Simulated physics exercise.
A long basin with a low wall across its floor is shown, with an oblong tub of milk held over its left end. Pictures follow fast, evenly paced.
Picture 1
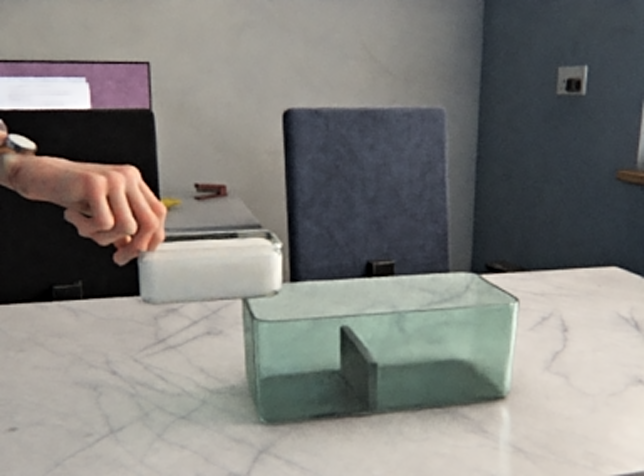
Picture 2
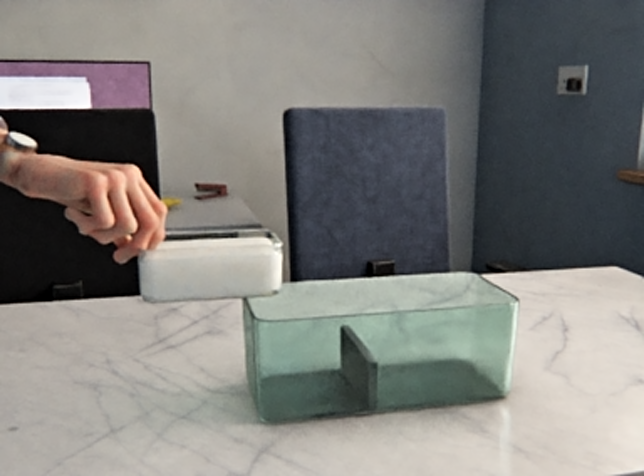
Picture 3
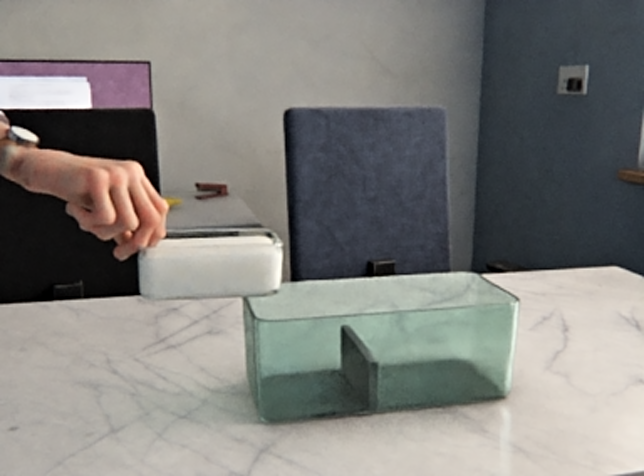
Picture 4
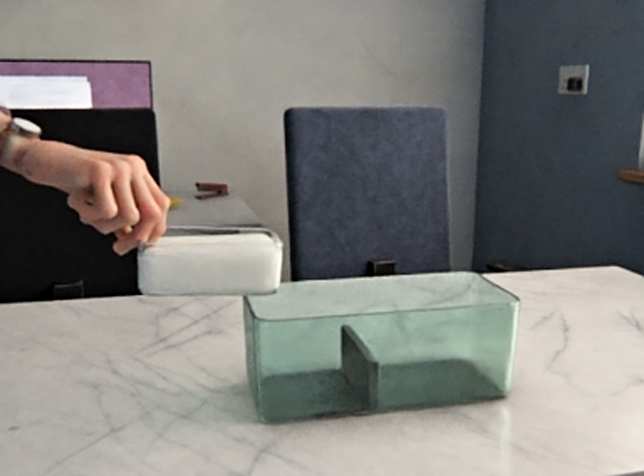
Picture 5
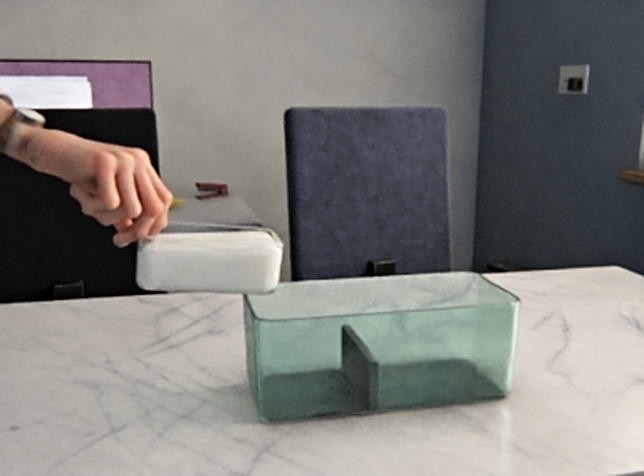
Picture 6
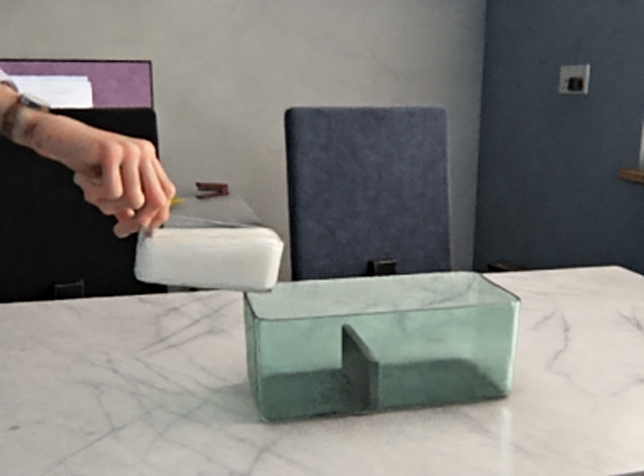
At first, a hand holds an oblong tub of white milk level above the left end of a long, greenish clear basin with a low wall across its floor. Then the hand gradually lifts the tub's left side, tilting it slightly rightward, while the basin stays still on the marble table.
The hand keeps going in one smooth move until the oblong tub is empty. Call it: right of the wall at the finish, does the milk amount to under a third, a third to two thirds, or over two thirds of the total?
A third to two thirds of the total.
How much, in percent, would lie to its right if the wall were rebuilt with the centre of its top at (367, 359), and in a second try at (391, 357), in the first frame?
Try 1: Some 40 %; try 2: 10 %.
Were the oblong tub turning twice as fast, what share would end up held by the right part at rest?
Roughly 65 percent.
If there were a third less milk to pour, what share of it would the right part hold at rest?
Near 10 in a hundred.
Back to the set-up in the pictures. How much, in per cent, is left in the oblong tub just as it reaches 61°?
It still holds around 45 per cent there.
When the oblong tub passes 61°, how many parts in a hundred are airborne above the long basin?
I'd put it near 35 per cent.
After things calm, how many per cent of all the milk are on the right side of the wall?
Near 45 in a hundred.
A moment on, the oblong tub is tipped part way and 44 per cent is still to pour, 20 is left of the wall and 0 right of it.
Next, the oblong tub is tipped on its side and 8 per cent is still to pour, 40 is left of the wall and 46 right of it.
Then the oblong tub is tipped on its side and 1 per cent is still to pour, 50 is left of the wall and 46 right of it.
Later the oblong tub is tipped on its side and 0 per cent is still to pour, 52 is left of the wall and 46 right of it.
At rest 52 per cent lies left of the wall, 46 right of it and 2 outside.
